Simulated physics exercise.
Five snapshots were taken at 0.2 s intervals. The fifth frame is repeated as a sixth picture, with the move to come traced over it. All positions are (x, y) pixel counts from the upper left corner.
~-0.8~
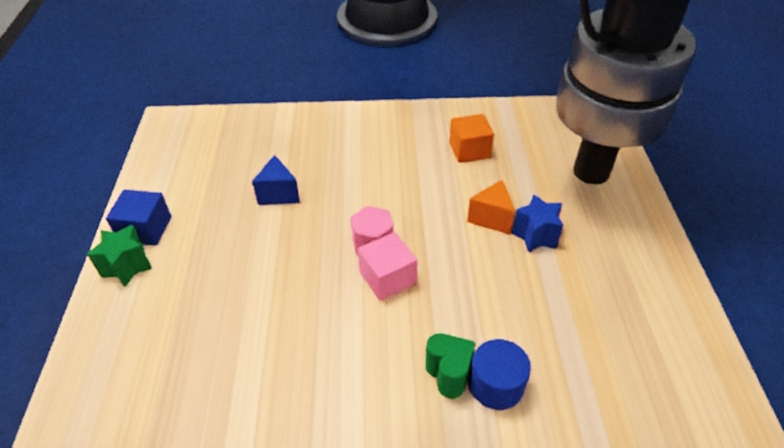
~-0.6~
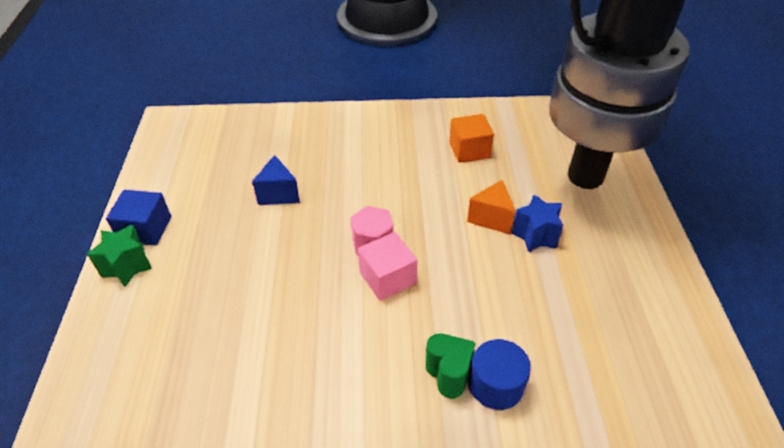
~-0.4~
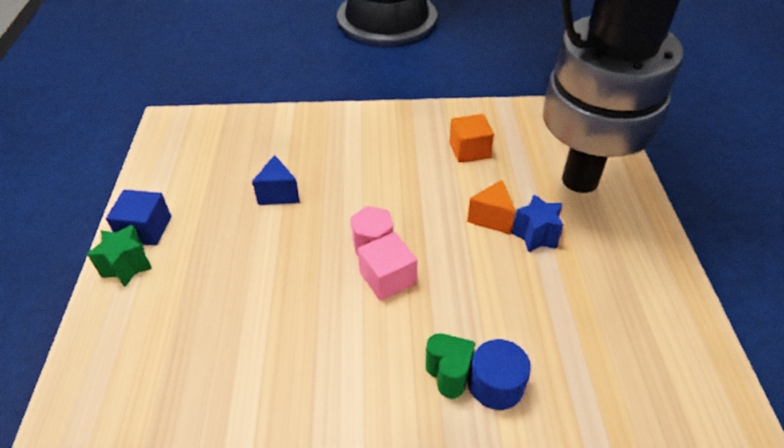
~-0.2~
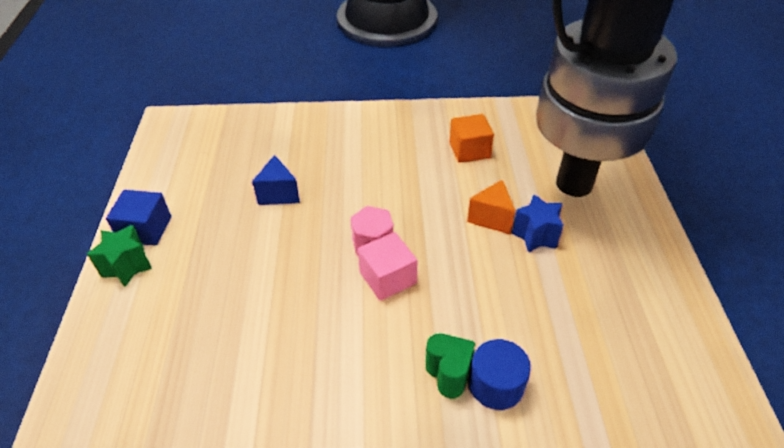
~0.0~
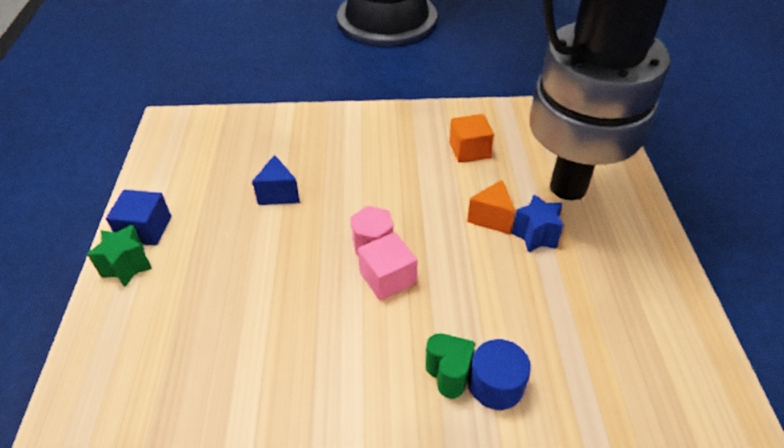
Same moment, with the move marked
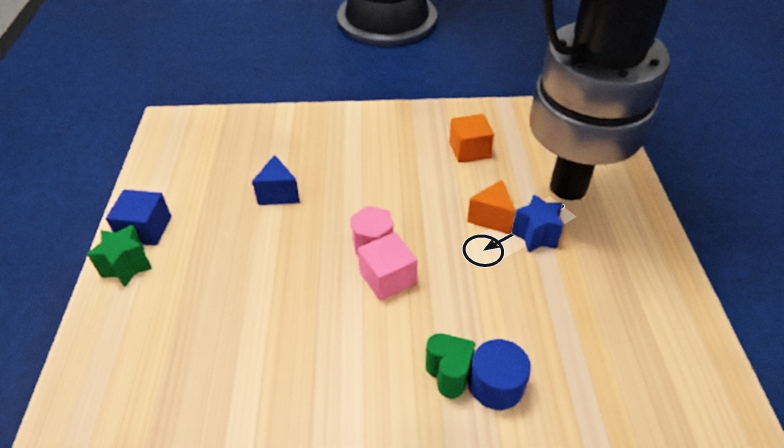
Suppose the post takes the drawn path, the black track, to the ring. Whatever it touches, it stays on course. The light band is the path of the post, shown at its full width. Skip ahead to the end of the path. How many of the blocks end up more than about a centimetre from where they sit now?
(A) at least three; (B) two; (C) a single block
It's B.
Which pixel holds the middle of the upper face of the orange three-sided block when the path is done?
I'd expect the centre of its top face to be at (475, 201).
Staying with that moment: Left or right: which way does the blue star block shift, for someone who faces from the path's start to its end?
To the path's left.
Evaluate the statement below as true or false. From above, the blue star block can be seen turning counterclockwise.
Answer: True.
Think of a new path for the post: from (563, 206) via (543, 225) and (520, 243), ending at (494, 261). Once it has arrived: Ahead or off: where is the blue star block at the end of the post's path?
In the end it is ahead.
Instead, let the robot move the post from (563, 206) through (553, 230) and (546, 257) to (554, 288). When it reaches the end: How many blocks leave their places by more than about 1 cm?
Expect one.
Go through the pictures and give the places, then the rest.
In the first picture, post tip at (591, 173); block tops, orange three-sided block at (496, 195); blue star block at (542, 211).
In the second picture, post at (586, 177); blocks unchanged.
In the third picture, post at (580, 181); blocks unchanged.
In the fourth picture, post at (574, 185); blocks unchanged.
In the fifth picture, post at (568, 188); orange three-sided block at (496, 195); blue star block at (542, 211).
Path on the board, straight from (563, 206) to (483, 250).
On the path given first. One third of the way, post at (542, 203); blue star block at (534, 220).
Two thirds of the way, post at (515, 218); orange three-sided block at (485, 198), turned 35° clockwise; blue star block at (518, 239), turned 20° anticlockwise.
At the end, post at (486, 233); orange three-sided block at (475, 201), turned 70° clockwise; blue star block at (510, 251), turned 55° anticlockwise.
